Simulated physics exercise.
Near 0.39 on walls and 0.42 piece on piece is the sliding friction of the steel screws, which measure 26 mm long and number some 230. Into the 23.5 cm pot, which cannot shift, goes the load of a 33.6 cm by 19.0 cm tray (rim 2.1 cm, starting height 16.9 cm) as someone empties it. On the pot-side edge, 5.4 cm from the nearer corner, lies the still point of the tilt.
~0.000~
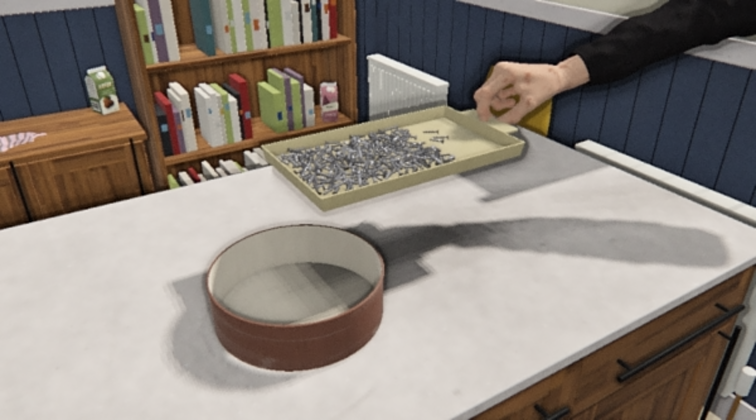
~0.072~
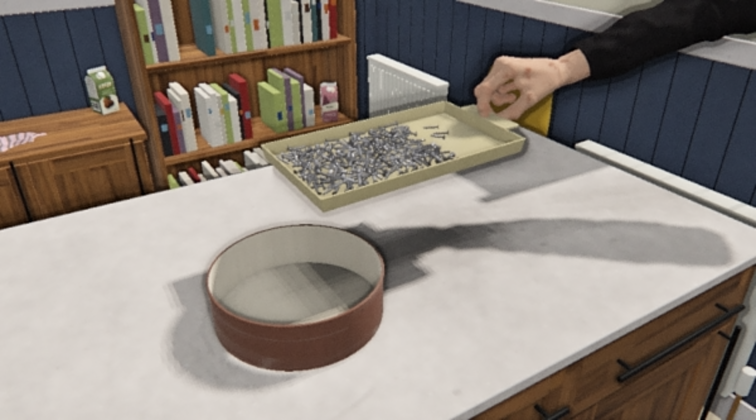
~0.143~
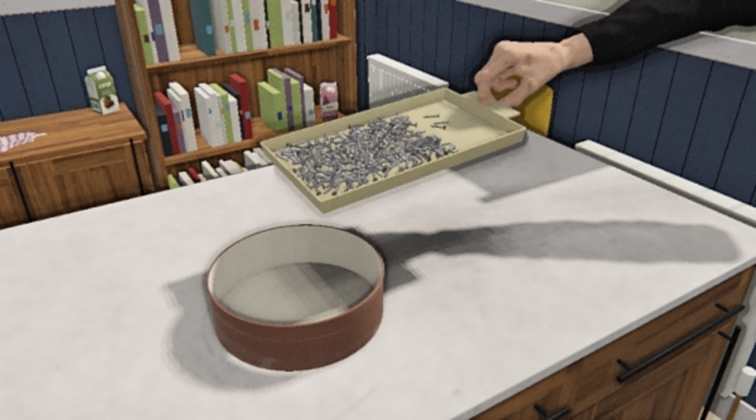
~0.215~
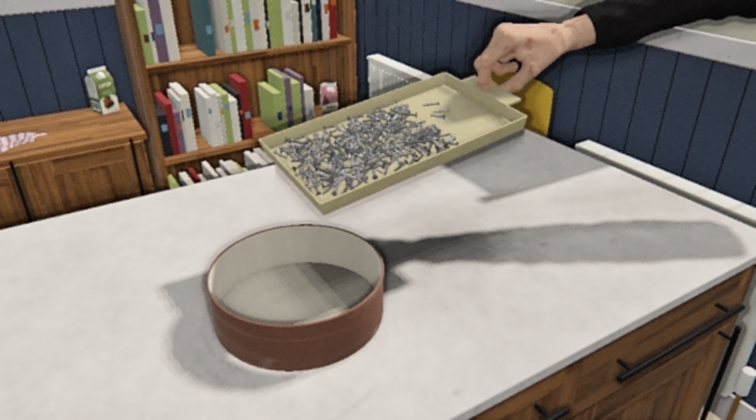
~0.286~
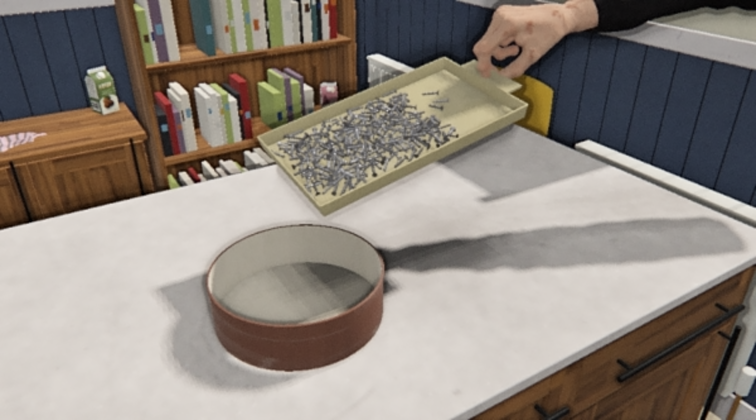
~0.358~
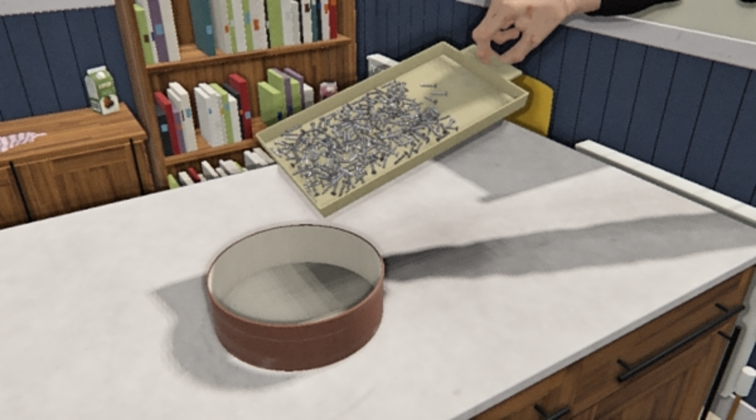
On a pale kitchen counter, a hand gradually raised the right end of a cream tray covered with small grey pieces, tilting it down toward a reddish-brown round pot, while the pieces stayed bunched together.
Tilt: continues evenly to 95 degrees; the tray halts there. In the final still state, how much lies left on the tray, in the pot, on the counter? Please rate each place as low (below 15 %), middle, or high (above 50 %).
Tray: Low, pot: High, counter: Low.
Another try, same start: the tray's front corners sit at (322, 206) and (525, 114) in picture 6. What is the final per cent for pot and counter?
Split: Pot = 100, counter = 0.
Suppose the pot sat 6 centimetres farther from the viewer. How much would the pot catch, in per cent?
Roughly 75 per cent.
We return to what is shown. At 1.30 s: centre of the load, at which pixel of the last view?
Look about (308, 223) in the last view.
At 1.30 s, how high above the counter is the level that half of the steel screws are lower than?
Roughly 16 centimetres.
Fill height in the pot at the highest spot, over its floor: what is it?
It gets to about 2.5 cm.
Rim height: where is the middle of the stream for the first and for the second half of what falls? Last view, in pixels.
Near (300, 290) at first, near (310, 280) afterwards.
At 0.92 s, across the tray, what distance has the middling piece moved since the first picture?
About 8 cm.
Then, at 0.92 s, tilt 55 degrees; the tray holds 100 %, the pot 0 %.
Then, at 1.30 s, tilt 79 degrees; the tray holds 55 %, the pot 40 %.
After 1.76 s, tilt 95 degrees; the tray holds 0 %, the pot 100 %.
At rest (2.3 s), tray 0 %, pot 100 %, counter 0 %.
